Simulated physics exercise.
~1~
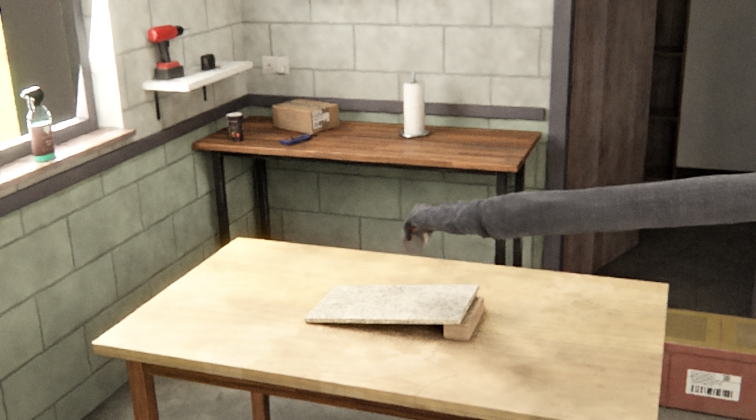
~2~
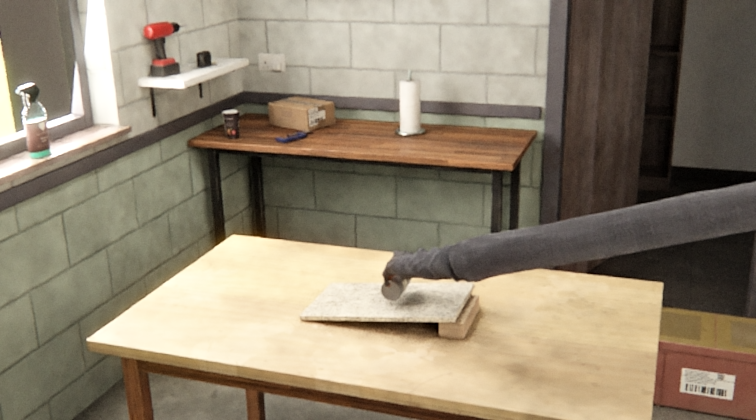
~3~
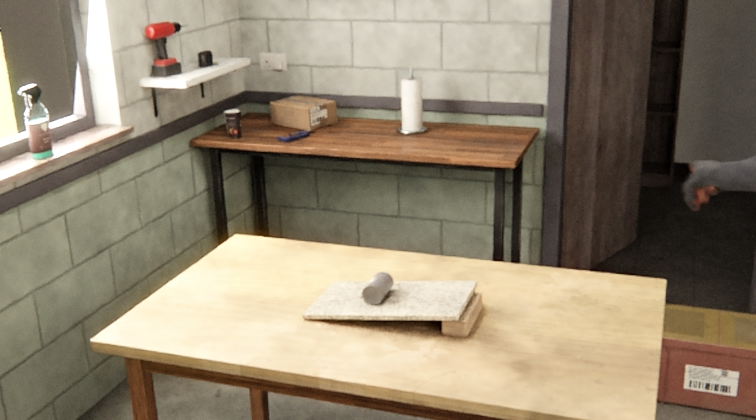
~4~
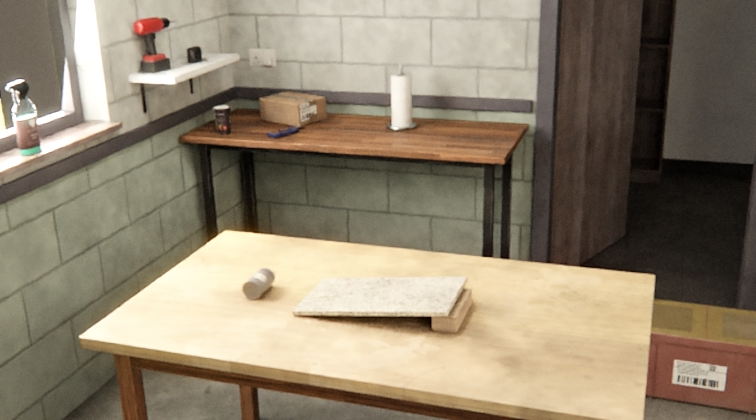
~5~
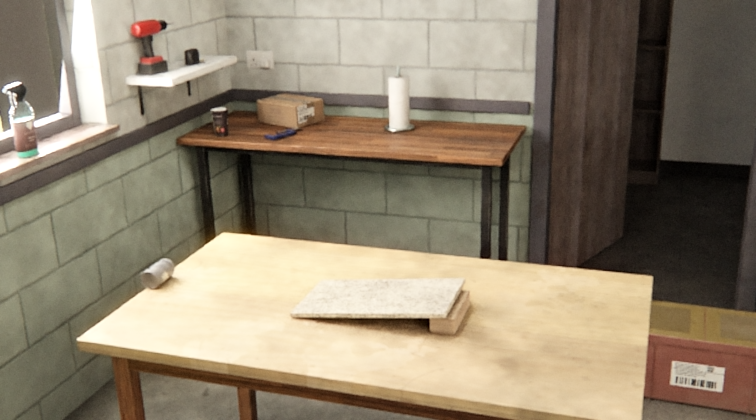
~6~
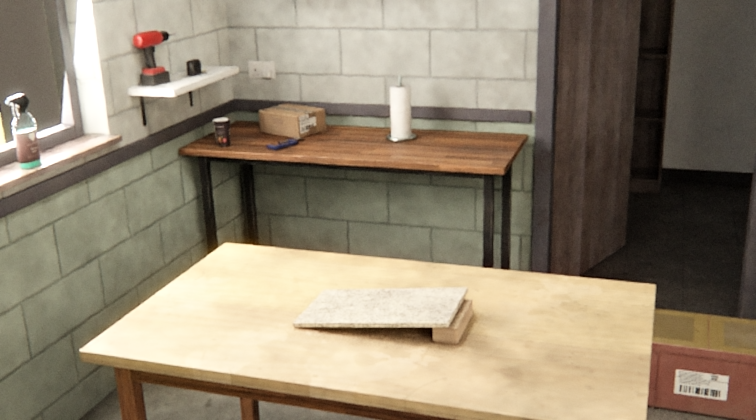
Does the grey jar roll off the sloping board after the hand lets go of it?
Yes, it rolls down the board to the left and onto the tabletop. It keeps going across the table and is no longer in sight at the end.
